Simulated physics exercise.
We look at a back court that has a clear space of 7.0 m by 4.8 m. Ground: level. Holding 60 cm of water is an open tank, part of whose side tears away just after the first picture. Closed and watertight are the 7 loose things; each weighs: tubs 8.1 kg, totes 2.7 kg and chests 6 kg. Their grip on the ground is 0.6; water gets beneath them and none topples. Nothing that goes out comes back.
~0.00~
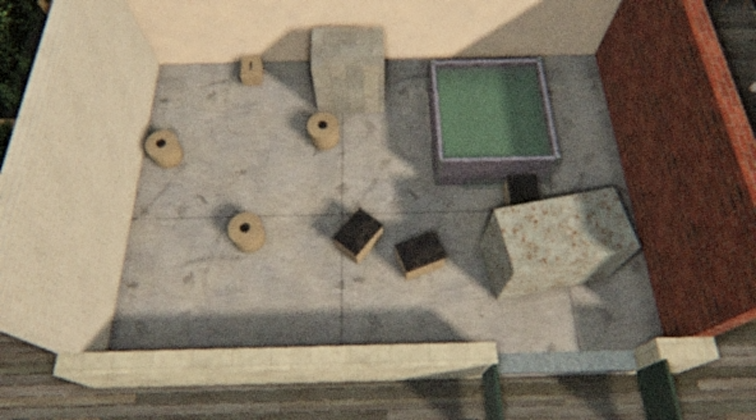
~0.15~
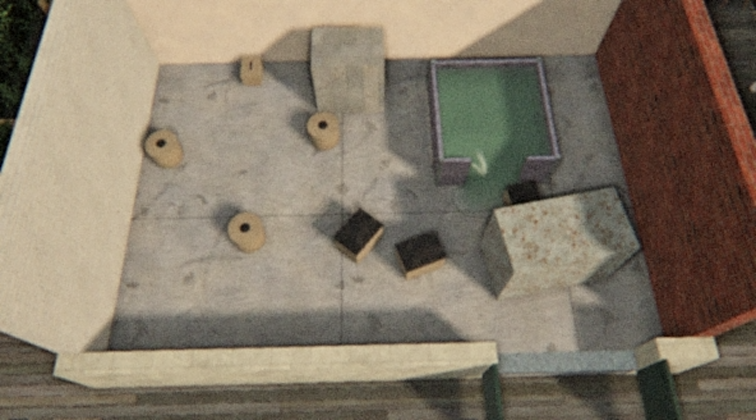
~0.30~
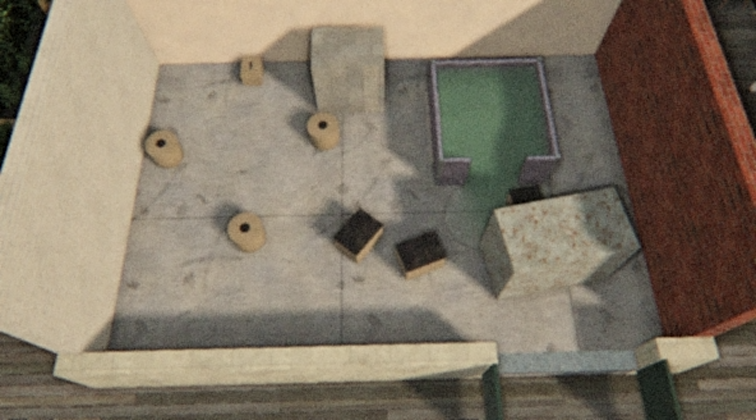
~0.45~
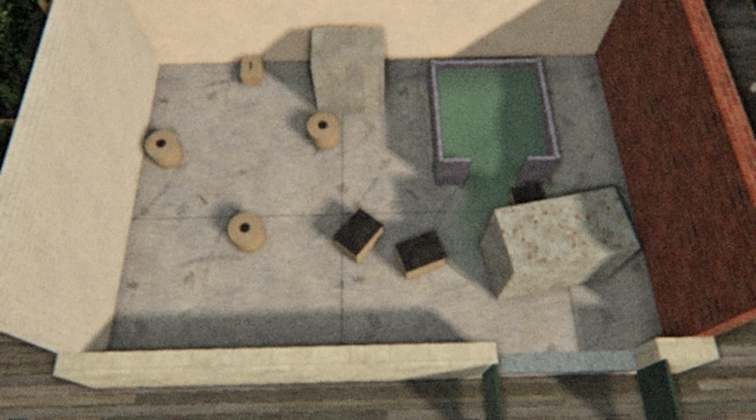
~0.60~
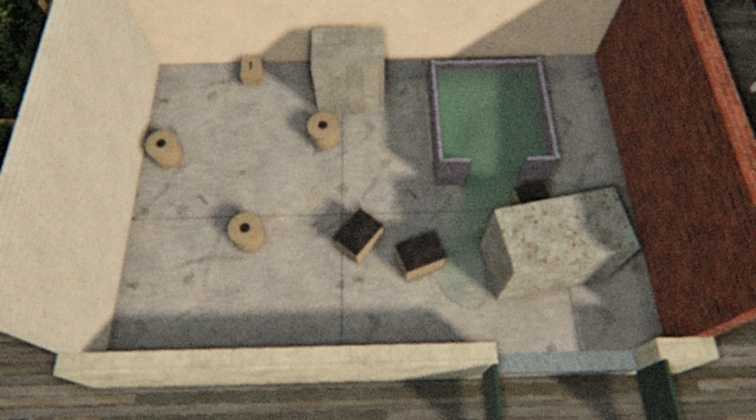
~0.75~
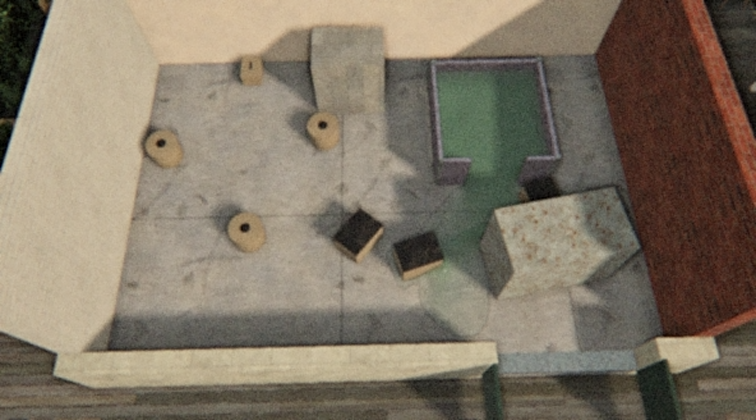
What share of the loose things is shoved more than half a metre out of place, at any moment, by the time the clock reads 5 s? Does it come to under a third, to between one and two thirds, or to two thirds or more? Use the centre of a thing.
Middle band.
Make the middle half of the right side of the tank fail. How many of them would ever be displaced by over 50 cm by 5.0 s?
Count: 2.
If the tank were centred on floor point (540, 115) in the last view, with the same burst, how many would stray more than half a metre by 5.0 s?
In that case the number is 3.
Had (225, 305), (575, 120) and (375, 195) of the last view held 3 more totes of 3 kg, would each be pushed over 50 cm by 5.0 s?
In order: Beyond it, beyond it, within it.
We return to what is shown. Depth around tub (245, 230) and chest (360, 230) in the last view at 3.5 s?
First about 3 cm, second about 2 cm.
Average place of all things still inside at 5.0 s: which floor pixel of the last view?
Close to (272, 151).
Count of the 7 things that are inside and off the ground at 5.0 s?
Then: 2.
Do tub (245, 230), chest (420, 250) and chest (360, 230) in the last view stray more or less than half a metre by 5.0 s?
Taking them in turn, the answers are smaller, greater and greater.
After 1.1 s 2 of 7 are over 50 cm from their spots; 1 afloat.
After 2.2 s 3 of 7 are over 50 cm from their spots; 1 afloat.
After 3.5 s 3 of 7 are over 50 cm from their spots; 2 afloat.
After 5.0 s 3 of 7 are over 50 cm from their spots, and 3 have been at some point; 2 afloat.
